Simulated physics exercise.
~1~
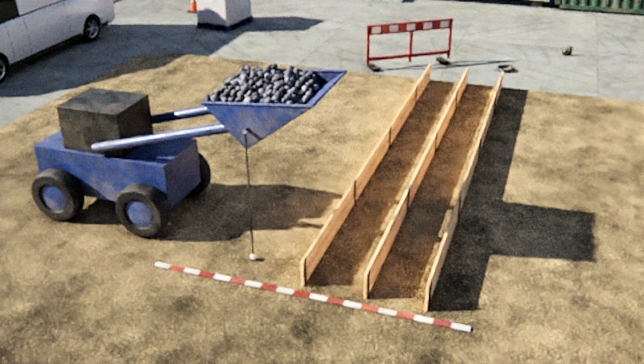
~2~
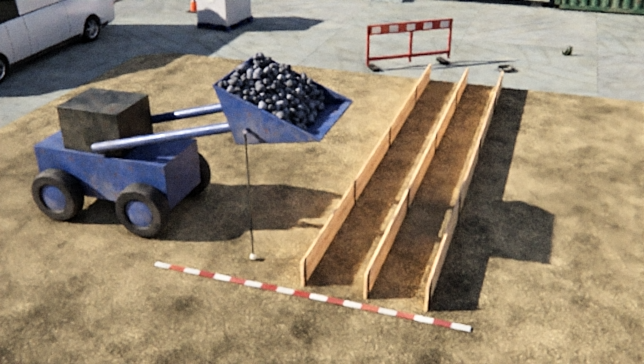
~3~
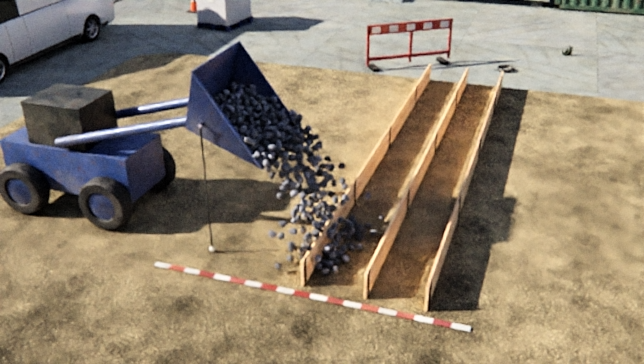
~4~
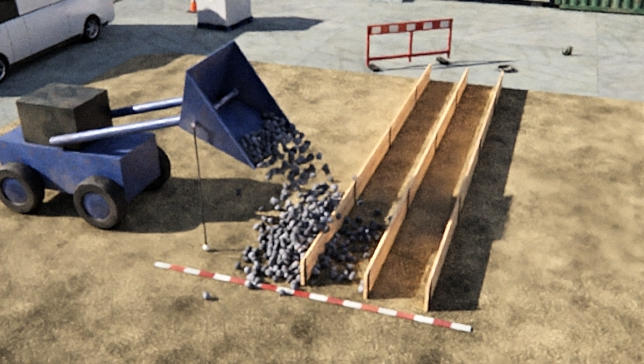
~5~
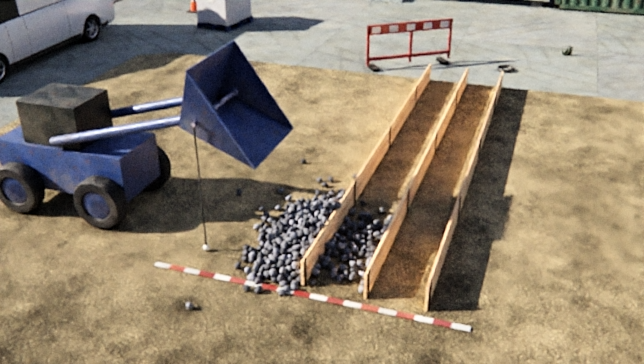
At first, a blue loader on sandy ground holds a raised bucket heaped with dark stones, left of three long wooden boards that form two bays. The bucket tips toward the boards, and the stones slide toward its lip. The loader then draws back to the left as the bucket tilts steeply and the stones pour out near the closest board. They pile up beside the red and white striped pole, with some landing in the near bay. Finally the bucket hangs empty, most stones lie short of the boards, a smaller share rests in the near bay, and the far bay stays clear.
